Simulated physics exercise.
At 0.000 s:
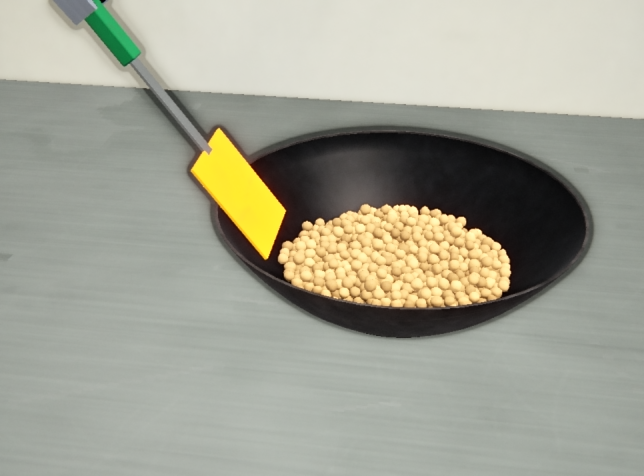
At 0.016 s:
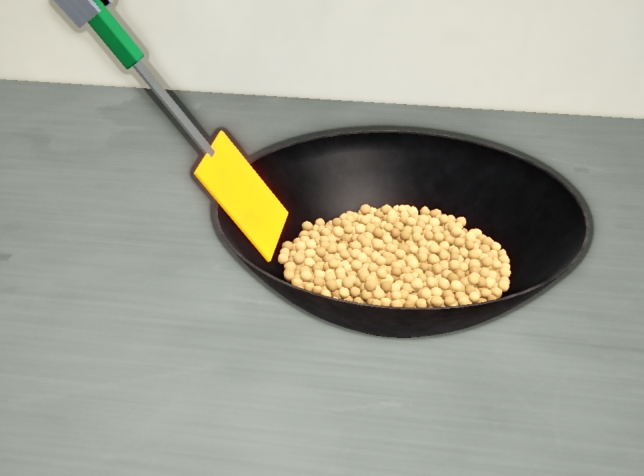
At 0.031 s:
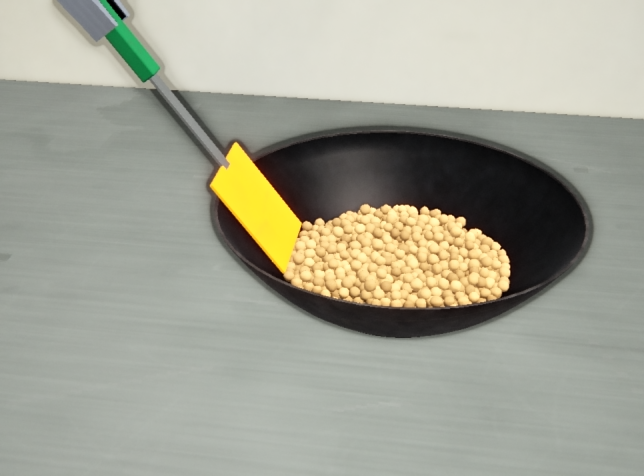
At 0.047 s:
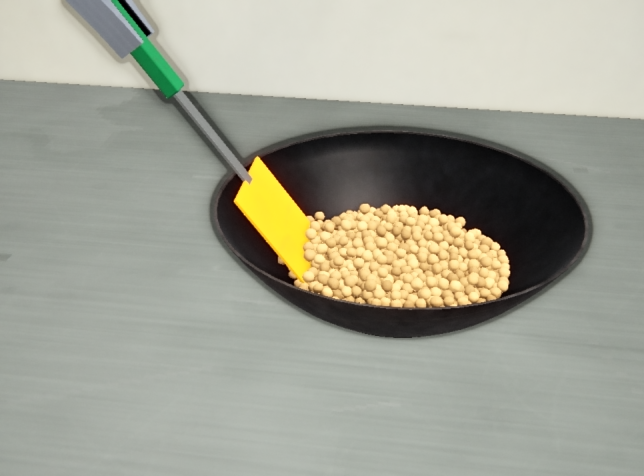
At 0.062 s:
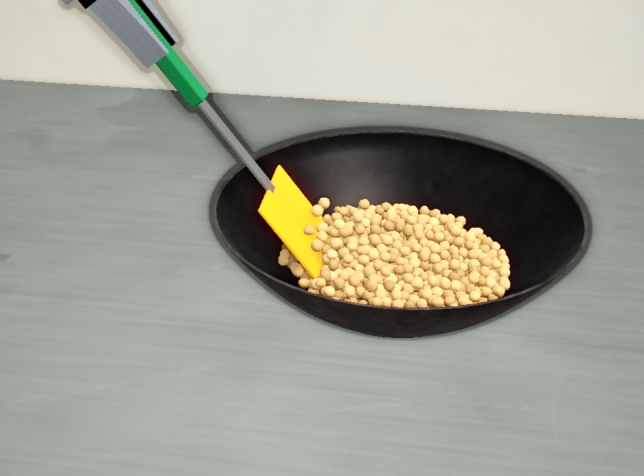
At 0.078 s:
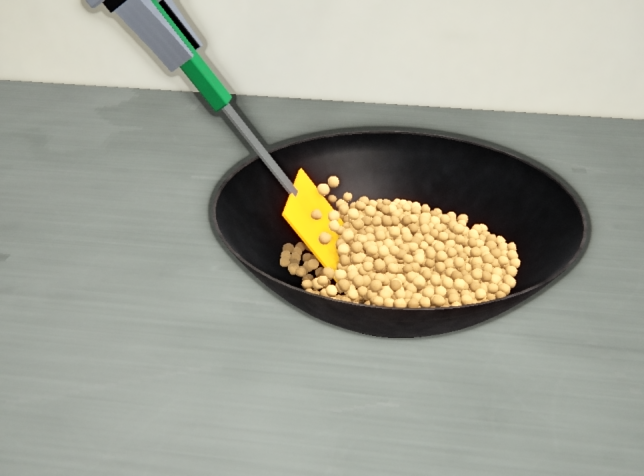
A grey, faintly streaked surface with a pale wall behind it is seen from a raised, fixed viewpoint. A wide black wok holding a heap of tan chickpeas sits right of centre, and a yellow paddle on a grey and green handle reaches in from the upper left. The robot hand moves the paddle down and rightward into the heap's left side, pushing chickpeas right while some gather around the blade.
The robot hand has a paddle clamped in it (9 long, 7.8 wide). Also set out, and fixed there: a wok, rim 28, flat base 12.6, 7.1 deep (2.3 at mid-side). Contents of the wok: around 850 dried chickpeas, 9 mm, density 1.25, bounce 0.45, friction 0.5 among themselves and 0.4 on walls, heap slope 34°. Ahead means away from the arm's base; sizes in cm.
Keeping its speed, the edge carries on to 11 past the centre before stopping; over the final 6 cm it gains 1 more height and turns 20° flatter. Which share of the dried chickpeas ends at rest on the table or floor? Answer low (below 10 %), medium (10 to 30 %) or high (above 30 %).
High.
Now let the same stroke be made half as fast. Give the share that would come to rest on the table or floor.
It would be roughly 25 percent.
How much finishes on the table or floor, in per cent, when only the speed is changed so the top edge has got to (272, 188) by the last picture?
Expect about 35 per cent there.
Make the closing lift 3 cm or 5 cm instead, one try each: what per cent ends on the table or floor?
Estimates, in order: 40 % then 35 %.
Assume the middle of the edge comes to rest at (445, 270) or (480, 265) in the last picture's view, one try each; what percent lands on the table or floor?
Roughly 0 and 5 per cent.
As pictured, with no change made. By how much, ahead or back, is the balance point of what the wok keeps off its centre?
The balance point lies close to 2.5 cm ahead.
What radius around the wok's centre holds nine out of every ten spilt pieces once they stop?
That distance is around 60 cm.
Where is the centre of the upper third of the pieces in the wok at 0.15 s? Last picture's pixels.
The middle sits at approx. (476, 234).
By 0.12 s, sloping 53°, highest piece 12 above the table; 845 in the wok, 1 on the blade or in flight.
By 0.15 s, sloping 48°, highest piece 15 above the table; 844 in the wok, 2 on the blade or in flight.
By 0.37 s, sloping 33°, highest piece 19 above the table; 517 in the wok, 39 on the table or floor, 290 on the blade or in flight.
By 1.42 s, sloping 33°, highest piece 4 above the table; 517 in the wok, 329 on the table or floor.
Final count, 517 in the wok, 329 on the table or floor. That is 39 % on the table or floor.
